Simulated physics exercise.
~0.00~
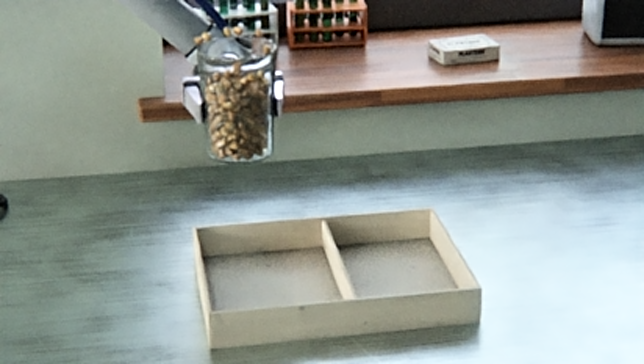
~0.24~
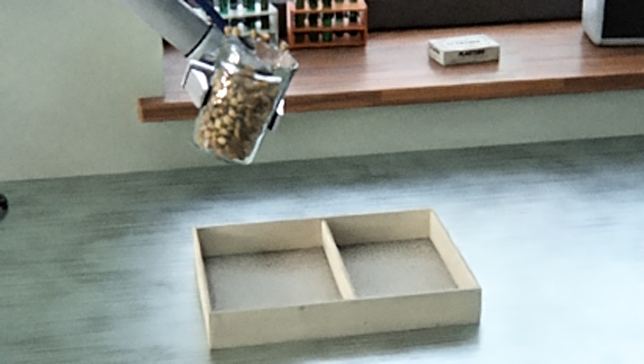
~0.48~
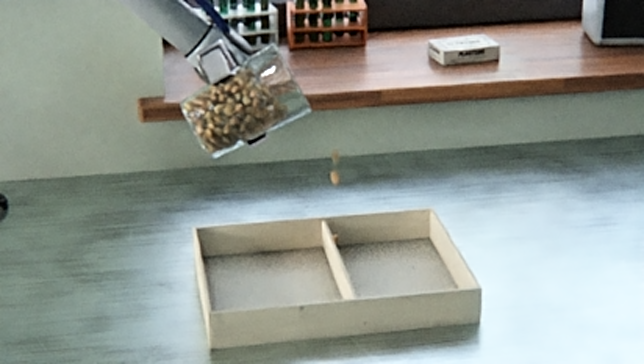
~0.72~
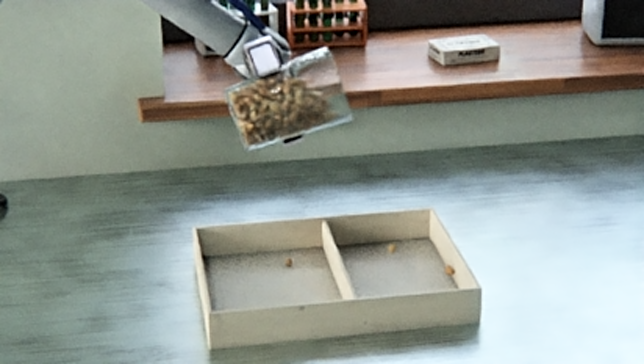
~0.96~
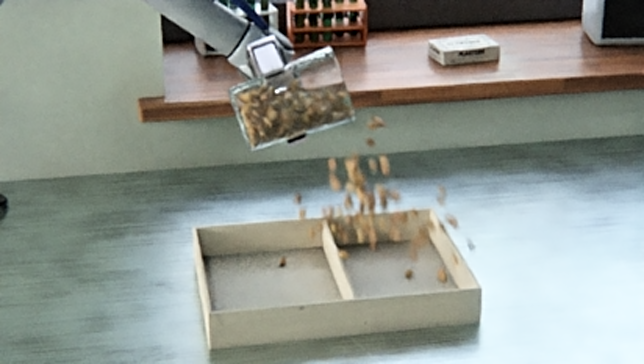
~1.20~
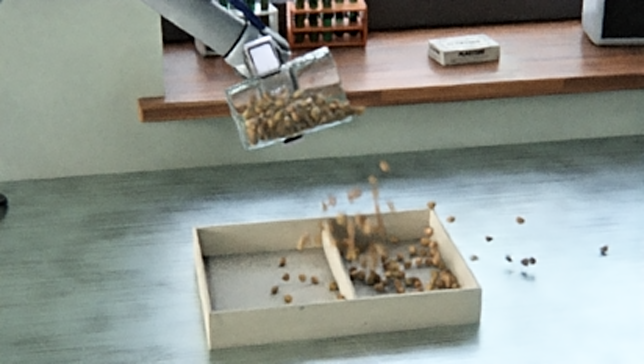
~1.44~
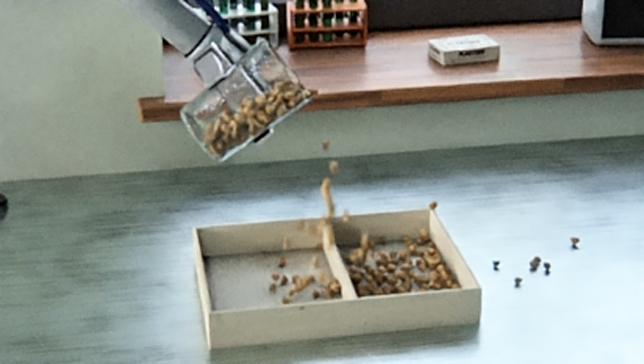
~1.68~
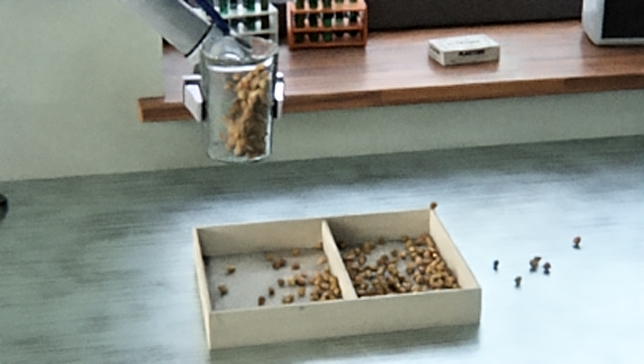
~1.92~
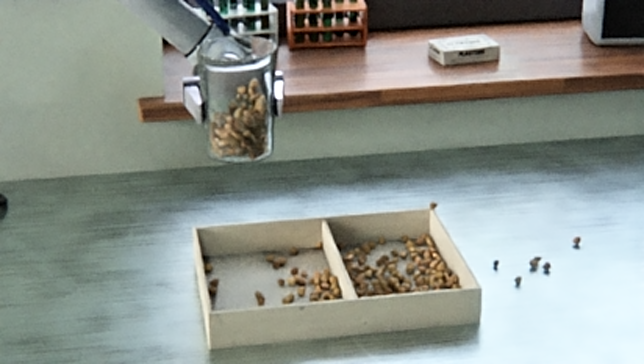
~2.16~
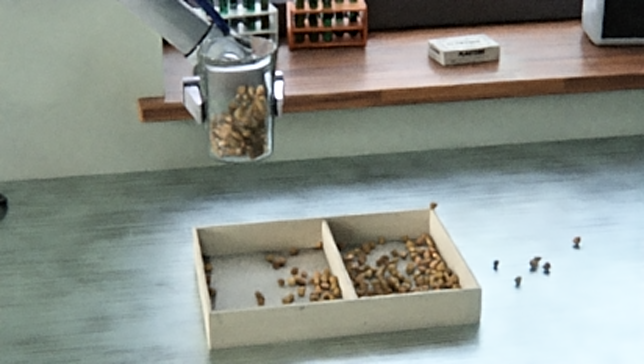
Gripper tipping a clear tumbler of dried beans over a divided tray, scattering some onto the table, then righting it partly full.
